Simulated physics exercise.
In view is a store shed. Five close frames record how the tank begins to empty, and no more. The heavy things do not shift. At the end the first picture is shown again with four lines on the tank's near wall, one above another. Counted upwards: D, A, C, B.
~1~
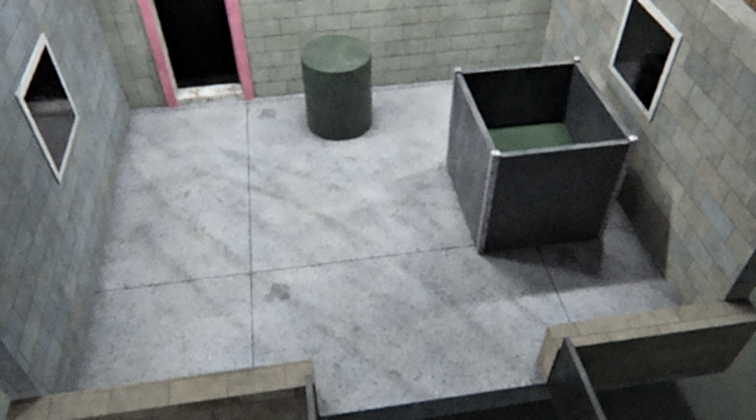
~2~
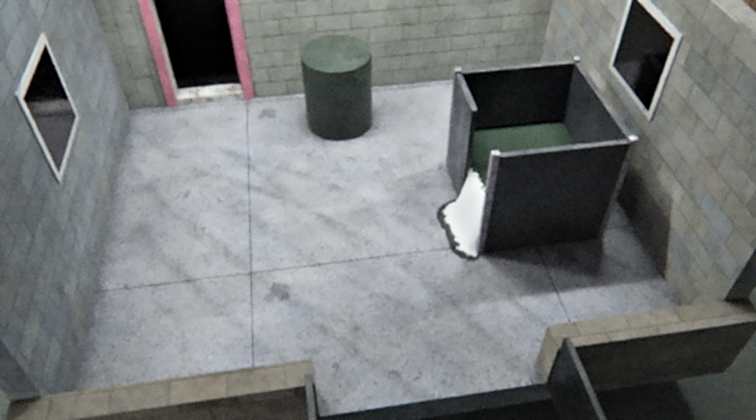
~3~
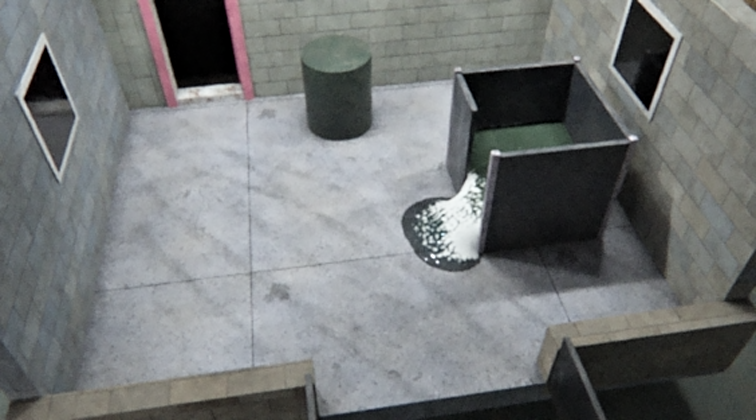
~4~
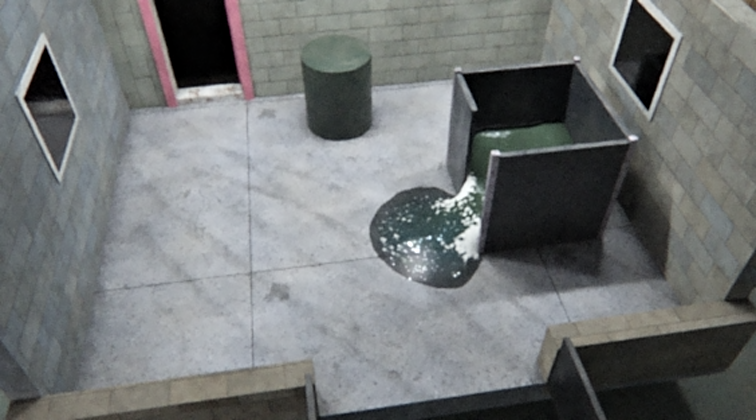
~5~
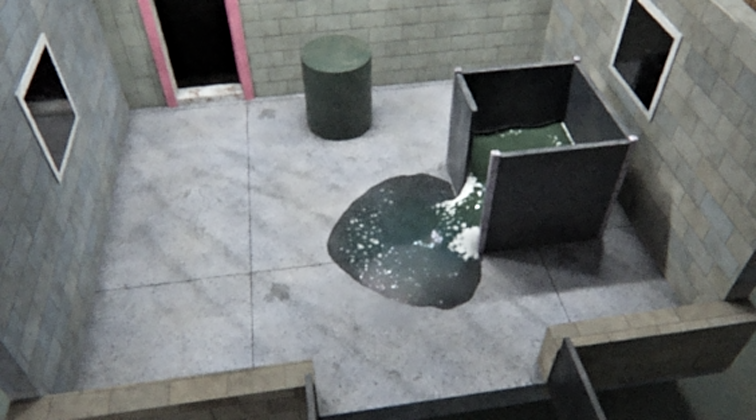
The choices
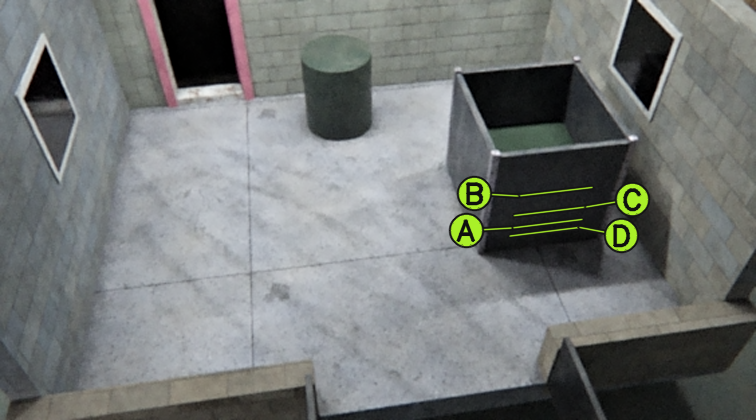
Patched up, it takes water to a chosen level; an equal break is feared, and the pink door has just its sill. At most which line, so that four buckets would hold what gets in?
Line B just does it.
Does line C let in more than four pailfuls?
No, not at all.
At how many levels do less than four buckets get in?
All of them.
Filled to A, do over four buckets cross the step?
No, not at all.
On the marked copy, A at (547, 223); B at (555, 191); C at (550, 211); D at (544, 231); from the bottom up D, A, C, B.
With A, nothing gets over.
With B, a bucket or two gets in.
With C, nothing gets over.
With D, nothing gets over.
